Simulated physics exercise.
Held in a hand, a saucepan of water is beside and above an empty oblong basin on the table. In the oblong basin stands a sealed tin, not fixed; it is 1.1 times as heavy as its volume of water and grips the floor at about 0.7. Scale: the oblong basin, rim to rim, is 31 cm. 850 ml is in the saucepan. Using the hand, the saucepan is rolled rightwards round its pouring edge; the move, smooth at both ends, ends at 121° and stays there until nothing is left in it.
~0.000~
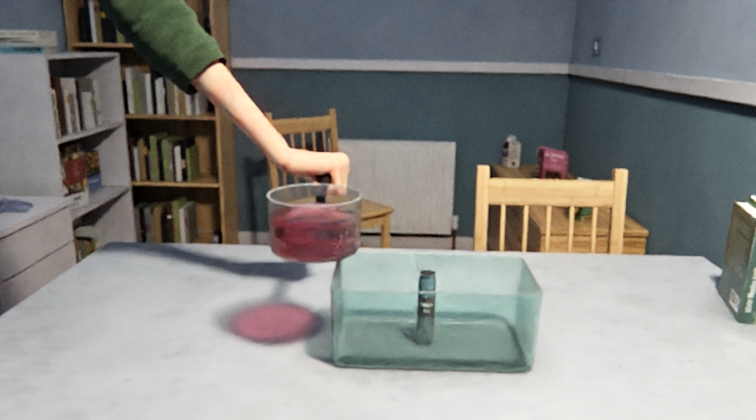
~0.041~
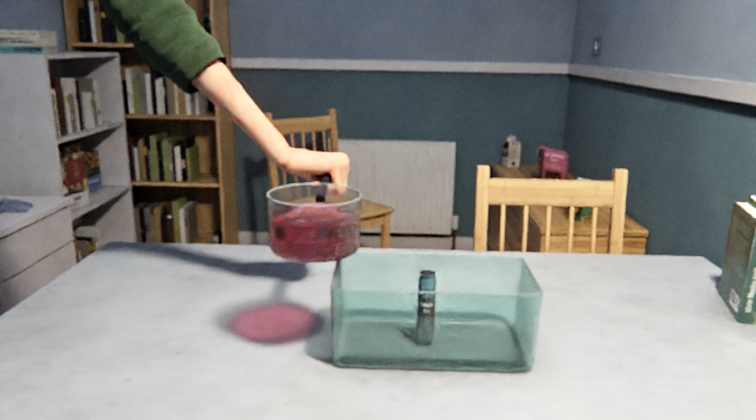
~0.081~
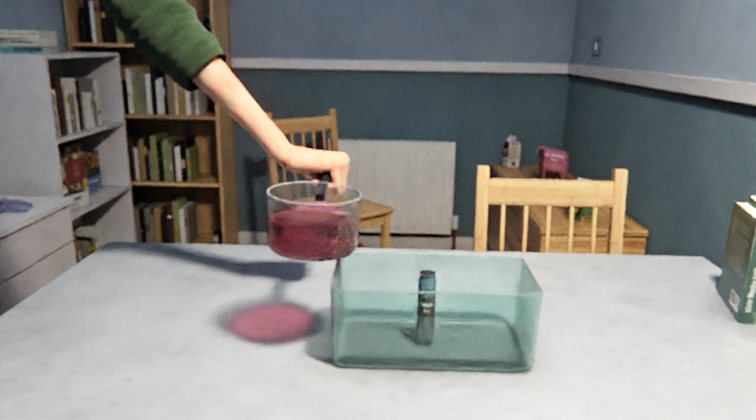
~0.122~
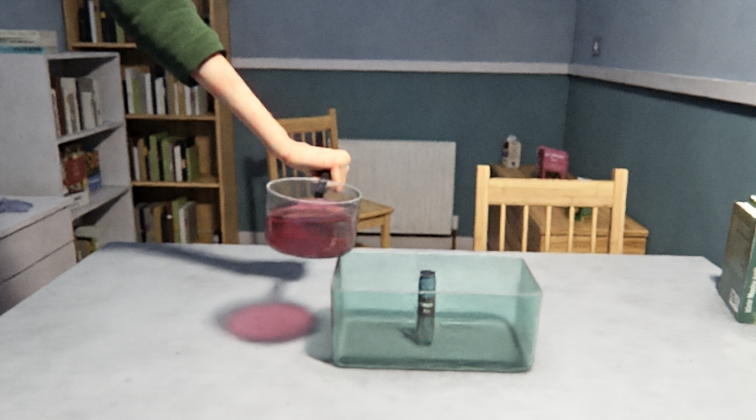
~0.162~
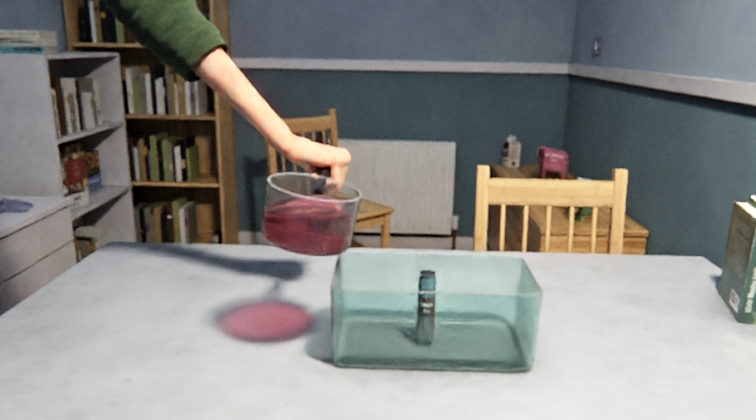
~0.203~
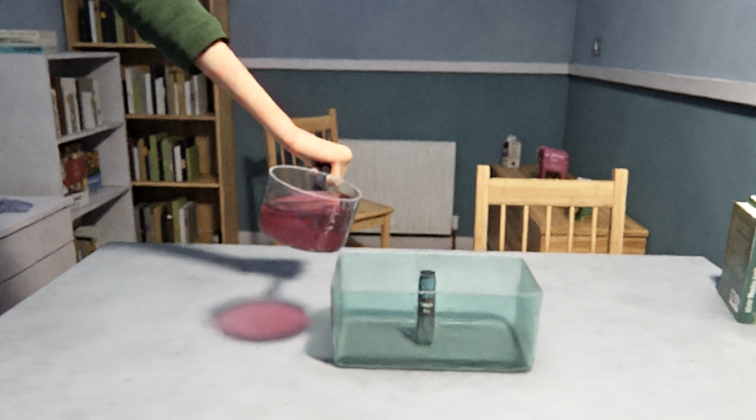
A hand holds a clear saucepan of reddish liquid above and to the left of a glass basin with a small dark tin inside, then slowly tilts it slightly rightwards while the basin stays still on the table.
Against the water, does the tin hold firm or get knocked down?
I reckon it can't hold on.
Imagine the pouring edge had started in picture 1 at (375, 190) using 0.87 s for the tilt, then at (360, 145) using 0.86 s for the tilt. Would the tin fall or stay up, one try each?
First it stays on its base; then it stays on its base.
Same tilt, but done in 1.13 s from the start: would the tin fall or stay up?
Tips over.
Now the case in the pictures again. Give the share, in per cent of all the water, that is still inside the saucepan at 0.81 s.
I reckon near 5 per cent still sits there.
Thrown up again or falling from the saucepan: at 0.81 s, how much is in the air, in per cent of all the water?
Roughly 20 %.
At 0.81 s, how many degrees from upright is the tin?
Some 0°.
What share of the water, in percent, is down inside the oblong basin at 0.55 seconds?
Fraction in basin: Approx. 1%.
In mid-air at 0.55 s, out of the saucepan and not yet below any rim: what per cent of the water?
About 32 per cent.
After 0.55 s the tilt is 86° and 68 per cent is still to pour; the tin stands where it began.
After 0.81 s the tilt is 120° and 5 per cent is still to pour; the tin stands where it began.
After 1.07 s the tilt is 121° and 0 per cent is still to pour; the tin leans 22°.
After 1.36 s the tilt is 121° and 0 per cent is still to pour; the tin lies on its side.
In the end the tin lies on its side.
